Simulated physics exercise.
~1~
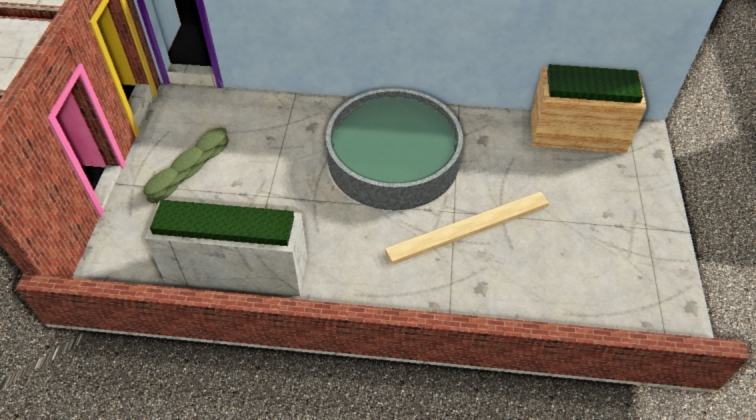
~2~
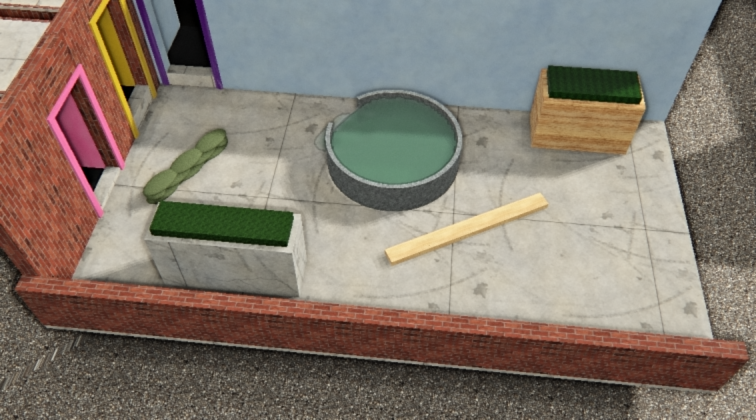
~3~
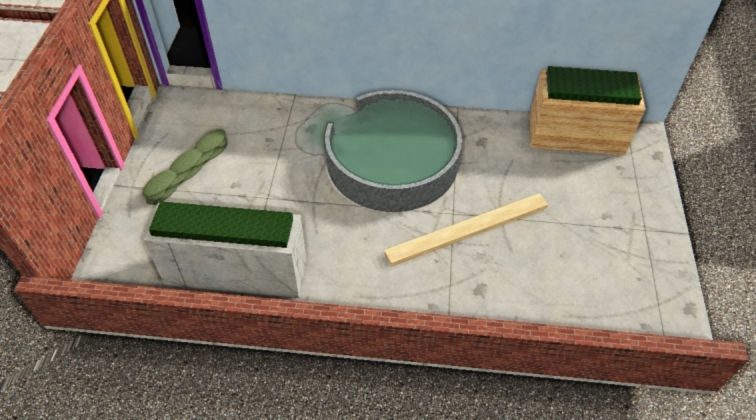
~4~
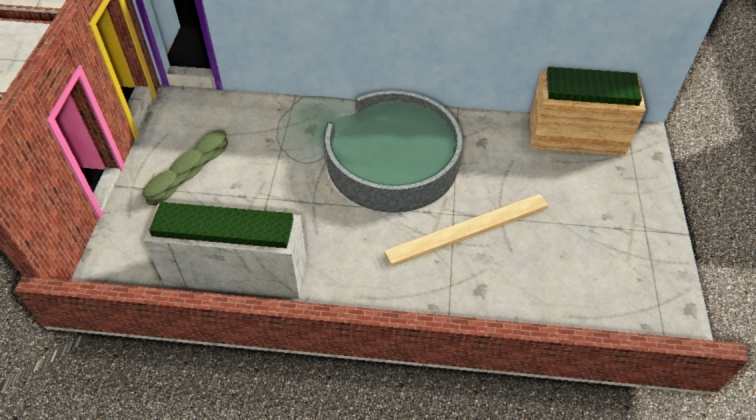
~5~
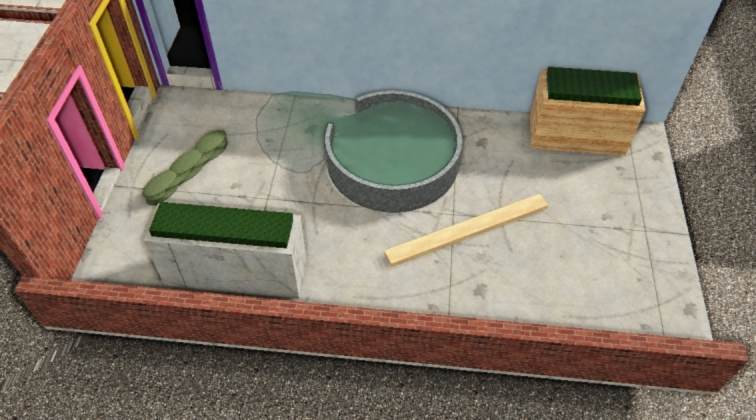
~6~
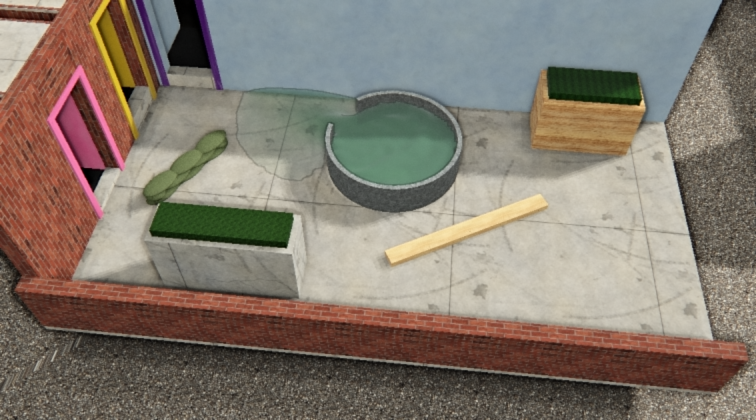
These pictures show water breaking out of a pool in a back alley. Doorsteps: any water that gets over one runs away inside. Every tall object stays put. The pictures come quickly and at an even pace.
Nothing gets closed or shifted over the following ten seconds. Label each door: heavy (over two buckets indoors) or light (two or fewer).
Yellow door - light; purple door - light; pink door - heavy.
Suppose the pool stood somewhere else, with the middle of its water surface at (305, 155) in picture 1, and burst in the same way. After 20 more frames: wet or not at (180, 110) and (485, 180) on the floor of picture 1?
I'd say swamped for the first and still dry for the second.
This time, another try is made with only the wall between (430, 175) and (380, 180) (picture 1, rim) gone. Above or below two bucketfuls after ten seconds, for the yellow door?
Well, the yellow door simply comes up short.
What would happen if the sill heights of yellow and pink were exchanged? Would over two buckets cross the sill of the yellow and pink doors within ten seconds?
Yellow: Too much; pink: Not enough.
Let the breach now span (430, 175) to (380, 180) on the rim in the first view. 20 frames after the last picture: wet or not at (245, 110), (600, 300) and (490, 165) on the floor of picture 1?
Point one not reached; point two reached; point three reached.
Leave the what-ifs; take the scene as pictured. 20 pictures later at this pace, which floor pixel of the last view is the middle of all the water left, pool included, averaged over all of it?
That puts it at around (300, 148).
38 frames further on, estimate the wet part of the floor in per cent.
Around 40 in a hundred.
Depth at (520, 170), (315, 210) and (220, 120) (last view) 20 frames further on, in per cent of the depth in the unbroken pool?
About 0, 0, 14 %.
A moment on, water covers 15 % of the floor; the yellow door not reached, the purple door wet at the sill, nothing in, the pink door not reached.
Next, water covers 20 % of the floor; the yellow door wet at the sill, nothing in, the purple door wet at the sill, nothing in, the pink door not reached.
Then, water covers 30 % of the floor; the yellow door wet at the sill, nothing in, the purple door wet at the sill, nothing in, the pink door wet at the sill, nothing in.
Later, water covers 40 % of the floor; the yellow door wet at the sill, nothing in, the purple door wet at the sill, nothing in, the pink door over two buckets in.
In the end, water covers 70 % of the floor; the yellow door wet at the sill, nothing in, the purple door wet at the sill, nothing in, the pink door over two buckets in.
